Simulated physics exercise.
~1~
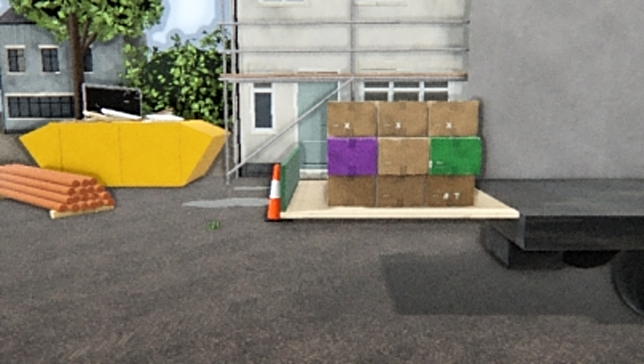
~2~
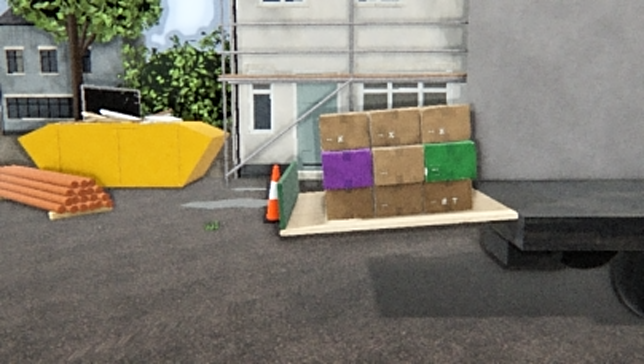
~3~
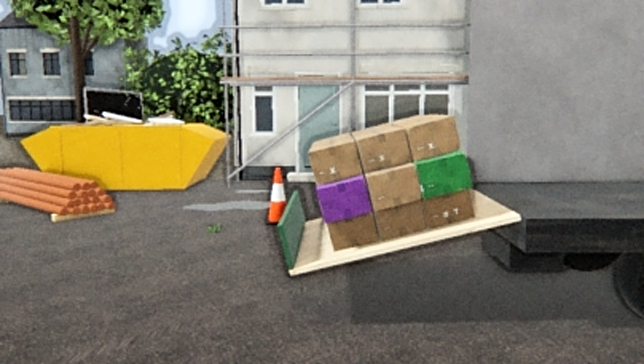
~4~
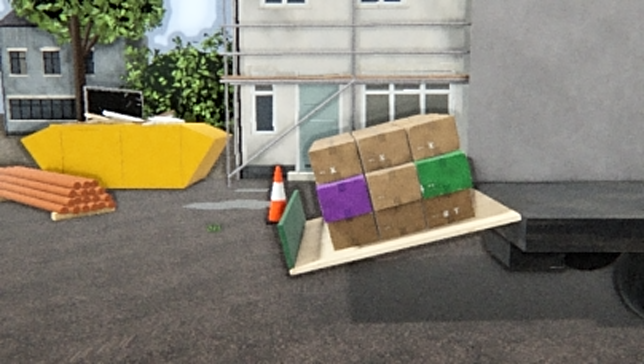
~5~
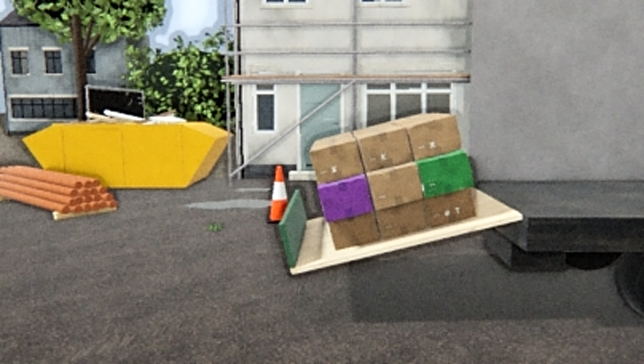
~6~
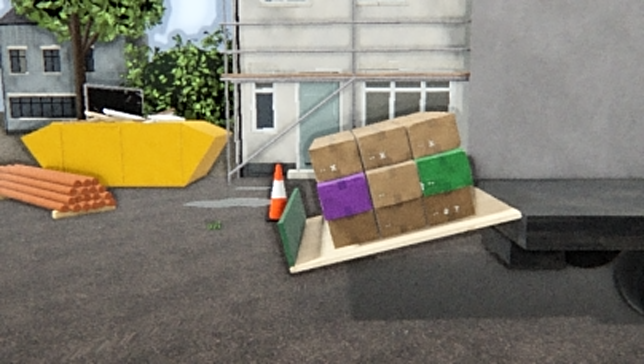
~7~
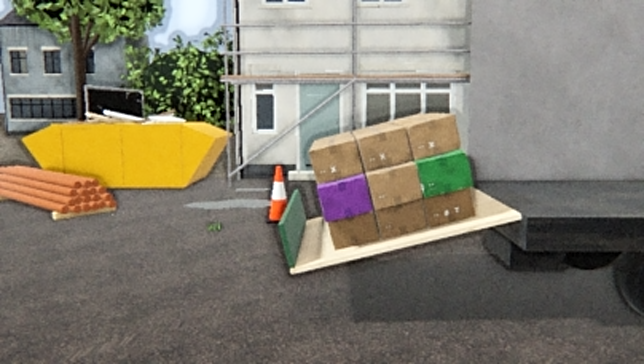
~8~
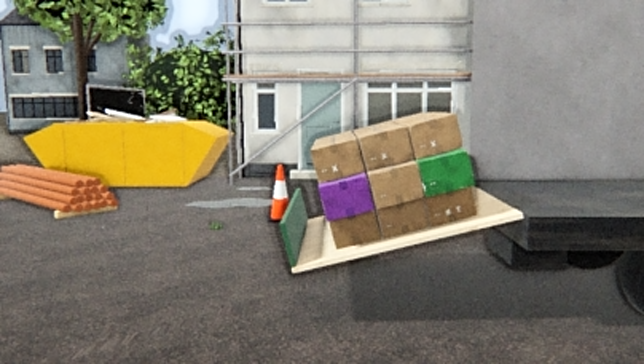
On a tarmac yard outside a house with scaffolding, a slightly swaying view from the side shows the back of a grey lorry at the right. Taped brown cartons are stacked in three rows on its pale platform, with a purple one at the left of the middle row and a green one at the right. An orange and white cone, a yellow skip and a pile of orange pipes stand to the left. The platform's left end droops, and the whole stack tilts with it. The tilting then stops, and every visible carton stays aboard, leaning left but still neatly stacked.
